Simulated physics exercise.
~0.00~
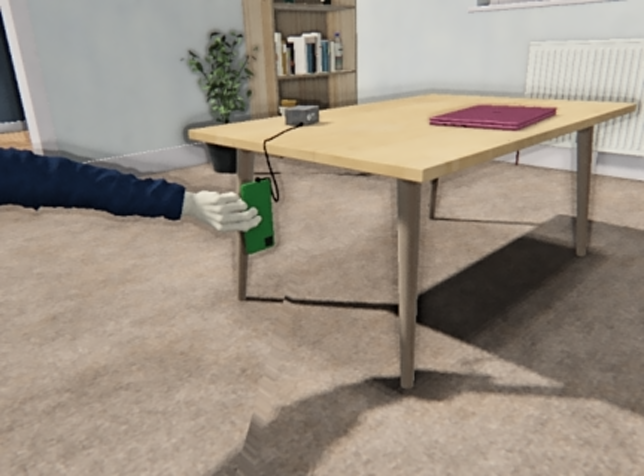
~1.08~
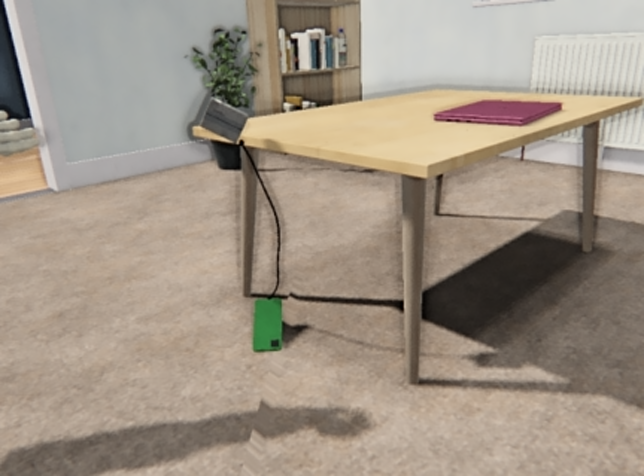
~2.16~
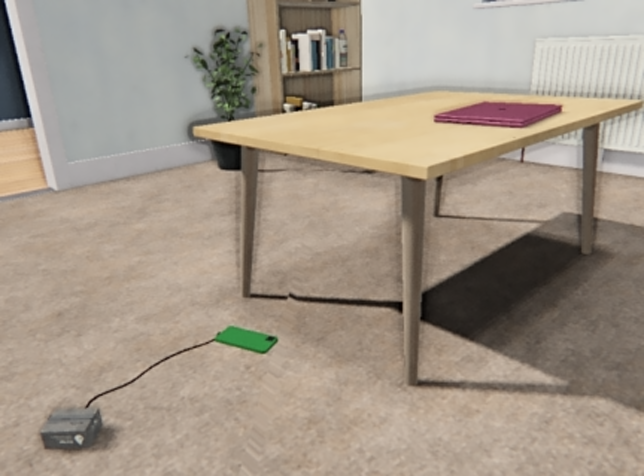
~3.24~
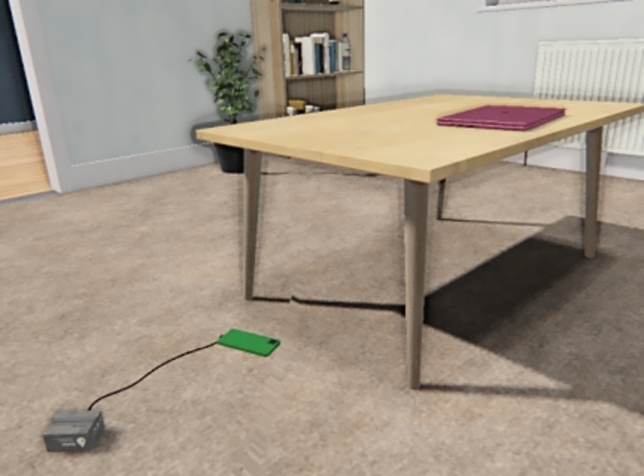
Green phone dropping from a hand beside a table, dragging a string-tied grey box off the edge, both ending on the floor.
